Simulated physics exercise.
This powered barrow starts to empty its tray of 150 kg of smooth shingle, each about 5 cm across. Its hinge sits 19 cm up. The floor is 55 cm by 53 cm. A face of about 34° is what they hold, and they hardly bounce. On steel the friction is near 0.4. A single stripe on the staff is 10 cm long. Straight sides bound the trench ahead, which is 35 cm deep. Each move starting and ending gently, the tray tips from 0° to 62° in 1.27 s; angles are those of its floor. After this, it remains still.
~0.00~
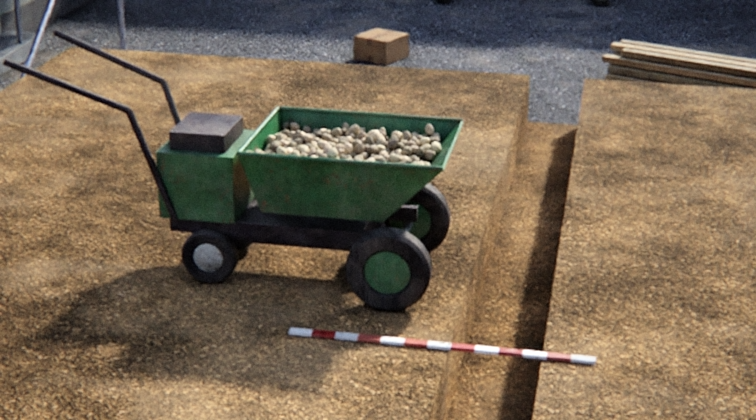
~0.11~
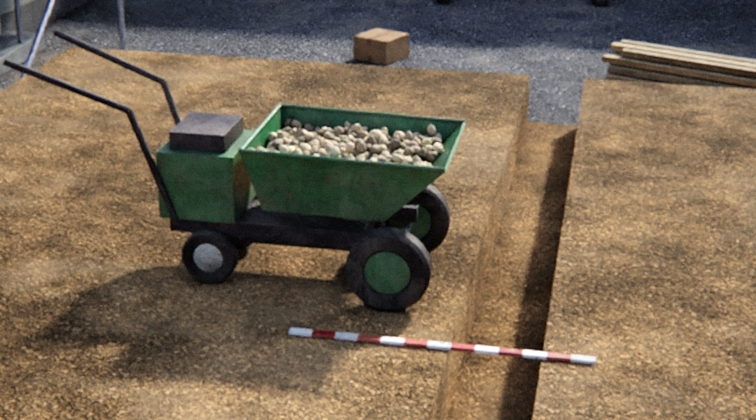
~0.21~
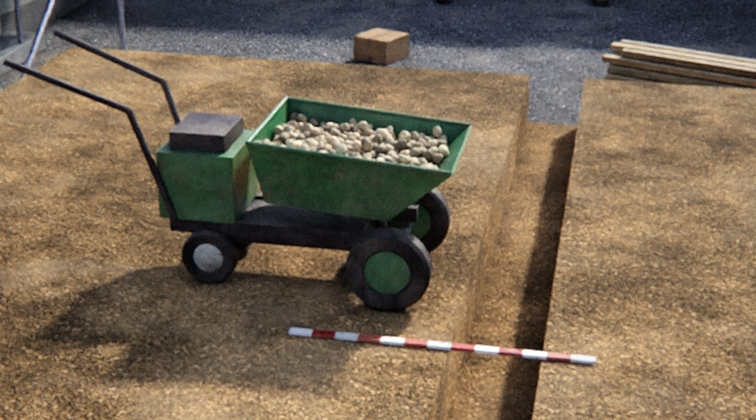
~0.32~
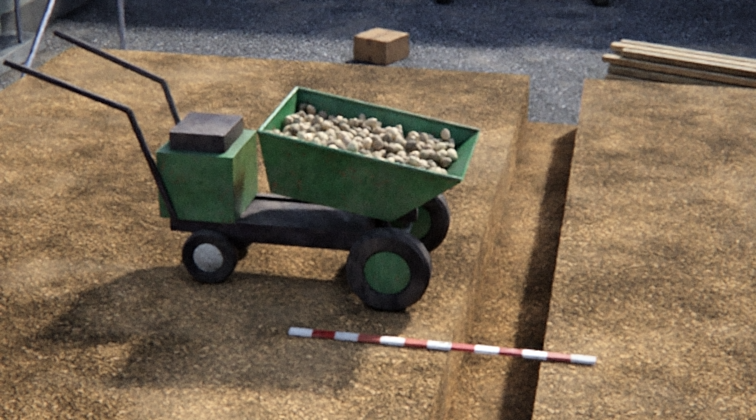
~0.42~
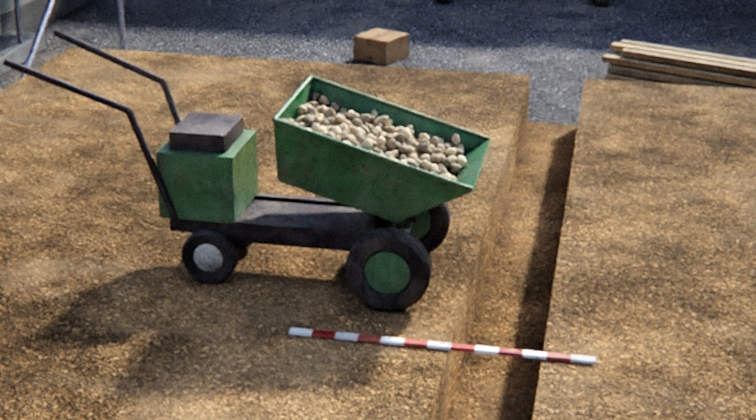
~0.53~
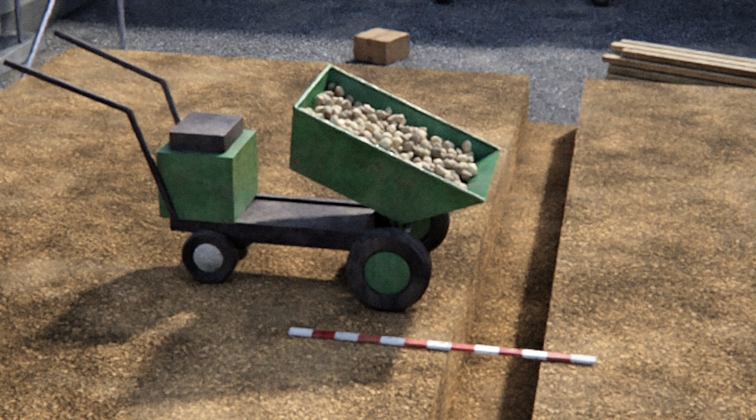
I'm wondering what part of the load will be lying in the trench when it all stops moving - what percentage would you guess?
I would guess about 47 per cent.
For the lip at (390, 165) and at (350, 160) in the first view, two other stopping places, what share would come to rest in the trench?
It'd be around 95 per cent and after that around 95 per cent.
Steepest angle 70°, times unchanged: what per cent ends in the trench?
It would be near 45 per cent.
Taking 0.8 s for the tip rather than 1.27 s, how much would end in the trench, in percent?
Estimate: About 40 %.
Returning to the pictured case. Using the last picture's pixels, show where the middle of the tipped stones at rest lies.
Their centre sits close to (564, 291).
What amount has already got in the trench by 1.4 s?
Around 10 per cent of it, at that instant.
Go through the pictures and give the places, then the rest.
Lip at (443, 169), floor tilted 0°, highest stones at (357, 138), in the first frame.
Lip at (445, 170), floor tilted 1°, highest stones at (359, 137); the stones move at 0.2 m/s on average, in the second frame.
Lip at (452, 174), floor tilted 5°, highest stones at (339, 133); the stones move at 0.3 m/s on average, in the third frame.
Lip at (461, 181), floor tilted 10°, highest stones at (308, 122); the stones move at 0.5 m/s on average, in the fourth frame.
Lip at (473, 190), floor tilted 16°, highest stones at (315, 110); the stones move at 0.5 m/s on average, in the fifth frame.
The tray is at 23°, its lip at (484, 202); the top of the load is at (330, 100); the stones move at 0.6 m/s on average, in the sixth frame.
After 0.9 s the floor is at 52°; 100 % in the tray; the foremost stones are at (512, 223).
After 1.4 s the floor is at 62°; 64 % in the tray, 12 % in the trench, 24 % past the trench; the foremost stones are at (615, 306).
After 1.7 s the floor is at 62°; 29 % in the tray, 20 % in the trench, 51 % past the trench; the foremost stones are at (720, 292).
After 3.7 s the floor is at 62°; 0 % in the tray, 47 % in the trench, 53 % past the trench; the foremost stones are past the picture's edge.
